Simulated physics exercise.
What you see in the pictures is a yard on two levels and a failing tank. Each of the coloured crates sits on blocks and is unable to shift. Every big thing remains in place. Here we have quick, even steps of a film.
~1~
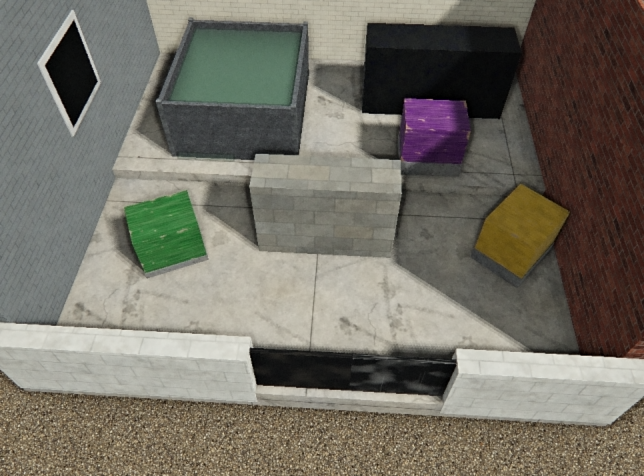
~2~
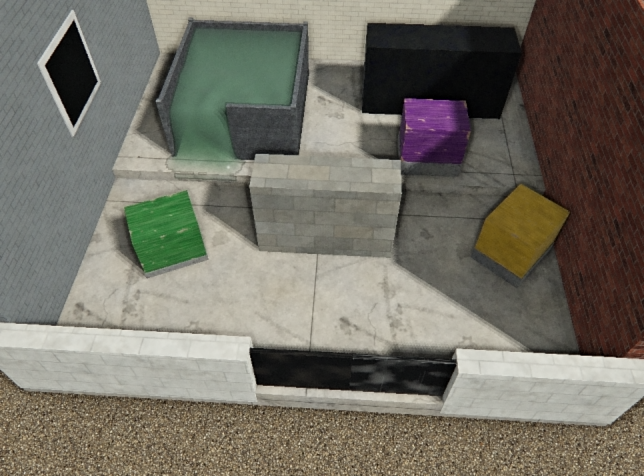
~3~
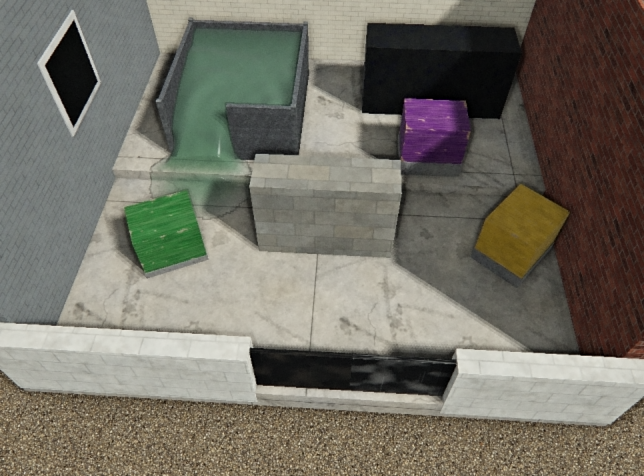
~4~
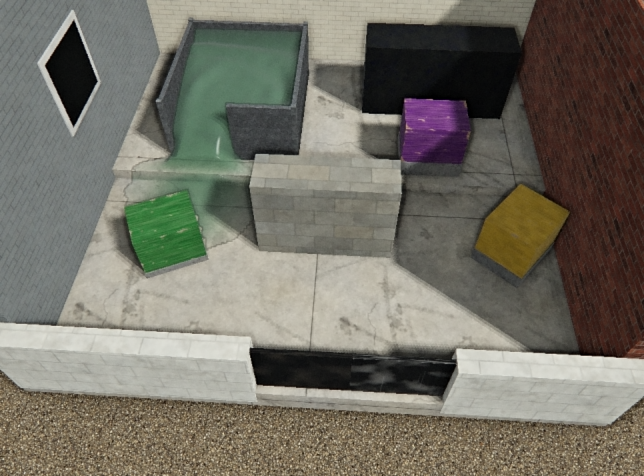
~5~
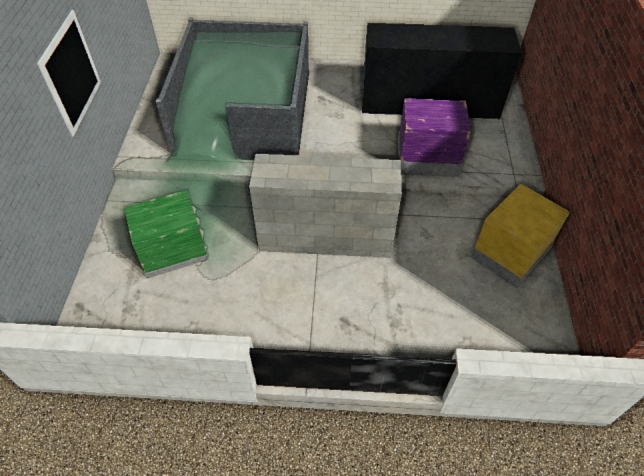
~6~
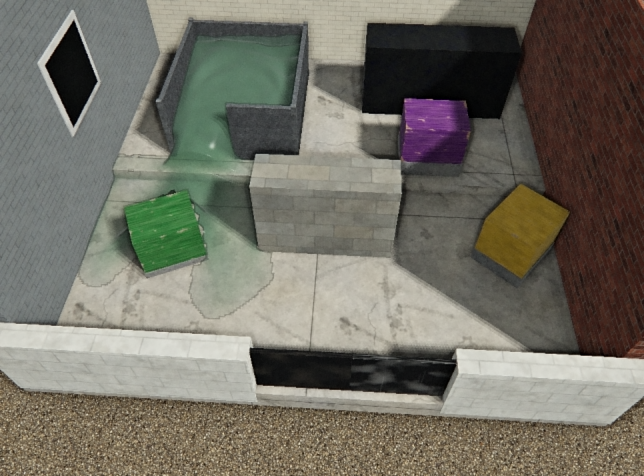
Green water pours through a gap in the tank and spreads around the green crate.
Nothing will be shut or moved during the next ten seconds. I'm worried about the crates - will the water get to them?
In order: The purple crate ends up clear of the water; the green crate ends up with water on it; the yellow crate ends up with water on it.
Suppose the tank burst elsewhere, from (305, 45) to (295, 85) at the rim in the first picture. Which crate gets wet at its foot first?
First: The crate marked purple.
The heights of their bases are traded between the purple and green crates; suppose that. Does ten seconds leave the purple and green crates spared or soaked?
Well, the purple crate stays unflooded and the green crate gets reached.
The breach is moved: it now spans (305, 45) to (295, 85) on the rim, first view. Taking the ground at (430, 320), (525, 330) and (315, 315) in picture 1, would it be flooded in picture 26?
Taken in turn, that's reached, reached, and finally not reached.
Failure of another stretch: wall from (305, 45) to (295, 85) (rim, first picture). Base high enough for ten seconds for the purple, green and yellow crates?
Well, purple is doused and green is doused, but yellow is doused.
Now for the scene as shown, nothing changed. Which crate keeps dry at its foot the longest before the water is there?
The purple crate, as I see it.
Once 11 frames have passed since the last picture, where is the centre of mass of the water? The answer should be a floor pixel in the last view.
Centre: Close to (223, 191).
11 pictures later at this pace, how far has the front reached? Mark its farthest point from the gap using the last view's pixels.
The farthest point of the front sits at (579, 389).
A moment on, water covers 25 % of the floor; the purple crate not reached, the green crate water round its plinth, the yellow crate not reached.
Next, water covers 45 % of the floor; the purple crate not reached, the green crate water round its plinth, the yellow crate not reached.
Then, water covers 60 % of the floor; the purple crate not reached, the green crate water round its plinth, the yellow crate water round its plinth.
Later, water covers 65 % of the floor; the purple crate not reached, the green crate water round its plinth, the yellow crate water round its plinth.
In the end, water covers 65 % of the floor; the purple crate stayed above the water, the green crate was topped, the yellow crate was topped.
